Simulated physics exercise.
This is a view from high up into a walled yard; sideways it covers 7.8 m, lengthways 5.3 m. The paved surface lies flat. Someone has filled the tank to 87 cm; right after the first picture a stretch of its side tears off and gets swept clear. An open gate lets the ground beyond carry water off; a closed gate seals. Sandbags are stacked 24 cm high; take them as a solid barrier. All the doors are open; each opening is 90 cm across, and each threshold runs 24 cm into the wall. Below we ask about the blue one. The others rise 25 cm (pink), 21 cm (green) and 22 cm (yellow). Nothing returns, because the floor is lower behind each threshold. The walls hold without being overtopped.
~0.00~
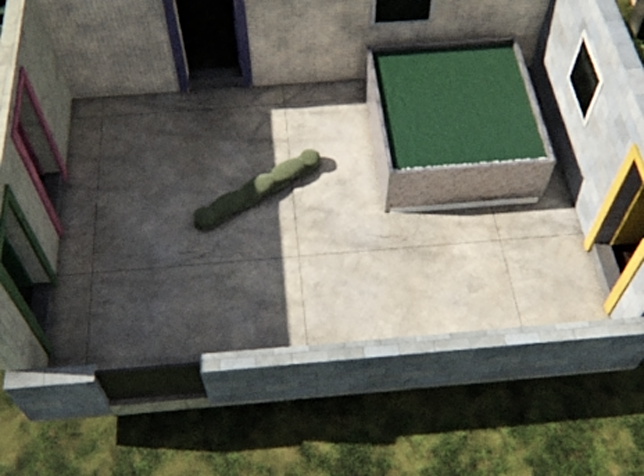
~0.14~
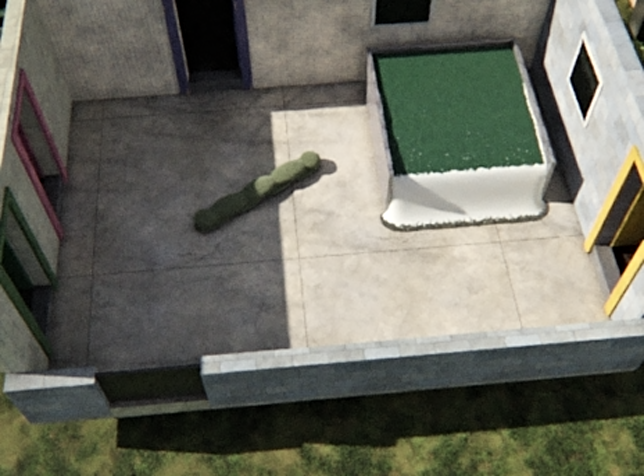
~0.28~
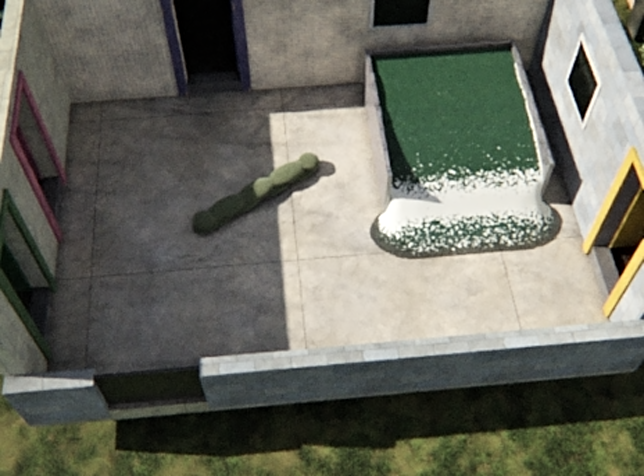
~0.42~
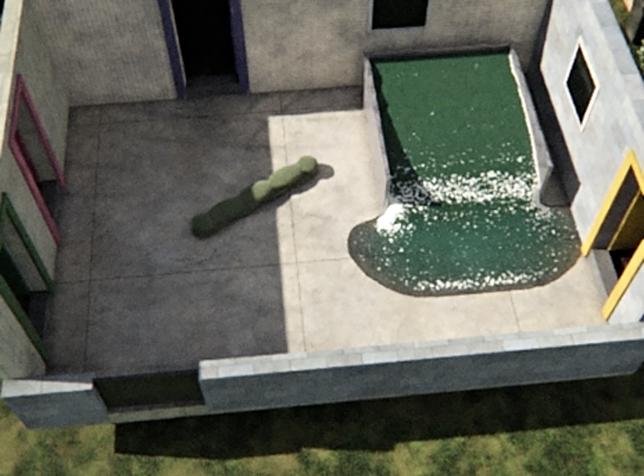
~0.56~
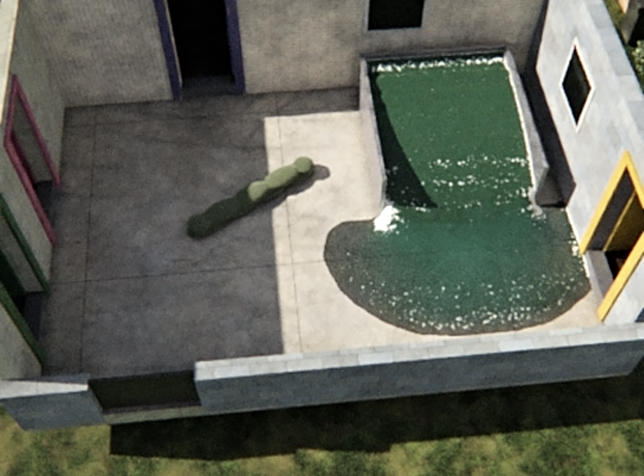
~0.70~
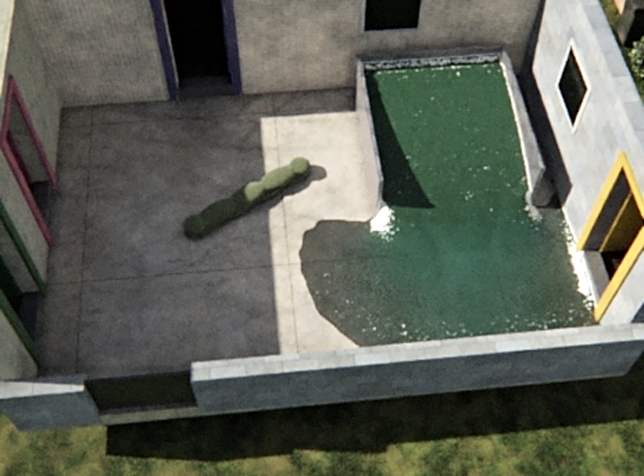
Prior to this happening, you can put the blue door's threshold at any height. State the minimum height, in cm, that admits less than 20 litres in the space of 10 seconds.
9 cm, roughly.
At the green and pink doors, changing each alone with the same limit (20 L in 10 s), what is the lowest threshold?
You'd want some 26 cm at green and some 14.0 cm at pink.
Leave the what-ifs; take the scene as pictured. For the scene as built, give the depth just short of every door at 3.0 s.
Centimetres: Pink = 0, blue = 0, green = 27, yellow = 37.
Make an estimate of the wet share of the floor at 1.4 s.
Approximately 30 %.
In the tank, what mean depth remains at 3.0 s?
Near 20 cm, averaged.
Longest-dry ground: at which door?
Blue.
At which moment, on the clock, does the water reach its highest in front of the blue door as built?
The depth peaks at about 6.0 seconds.
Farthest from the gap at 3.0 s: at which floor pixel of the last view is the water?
Close to pixel (35, 405).
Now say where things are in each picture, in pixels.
In the first picture, still water, 87 cm deep, in the tank at (456, 104); the blue door at (210, 45) is dry.
In the second picture, water pours out at (466, 191) and has run 0.3 m, to (403, 228); about 11 cm deep outside, 87 cm at the back.
In the third picture, water pours out at (464, 195) and has run 0.8 m, to (401, 253); about 16 cm deep outside, 87 cm at the back.
In the fourth picture, the front is at (432, 293), 1.4 m from the gap at (462, 200); 4.1 m2 of floor is wet, 87 cm left at the back.
In the fifth picture, the gap is at (458, 201), the front 2.0 m out at (444, 330); the back of the tank holds 80 cm.
In the sixth picture, the gap is at (454, 202), the front 2.6 m out at a hidden place; the back of the tank holds 74 cm; the blue door at (200, 53), 4.6 m from the gap, is still 3.4 m from the nearest water.
After 1.4 s water covers 30 % of the floor, deepest (66 cm) near (593, 352); it has not reached the blue door.
After 3.0 s water covers 55 % of the floor, deepest (39 cm) near (593, 352); it has not reached the blue door.
After 10.0 s water covers 95 % of the floor, deepest (22 cm) near (359, 362); 11 cm at the blue door, 0 litres in over its 23 cm threshold.
At the blue door as built, the water arrived by 5.3 s and peaked near 14 cm at 5.8 s.
With a threshold of 7 cm, 40 litres would have come in within the 10 s; with 10 cm, 14 litres. So under 20 litres takes about 9 cm.
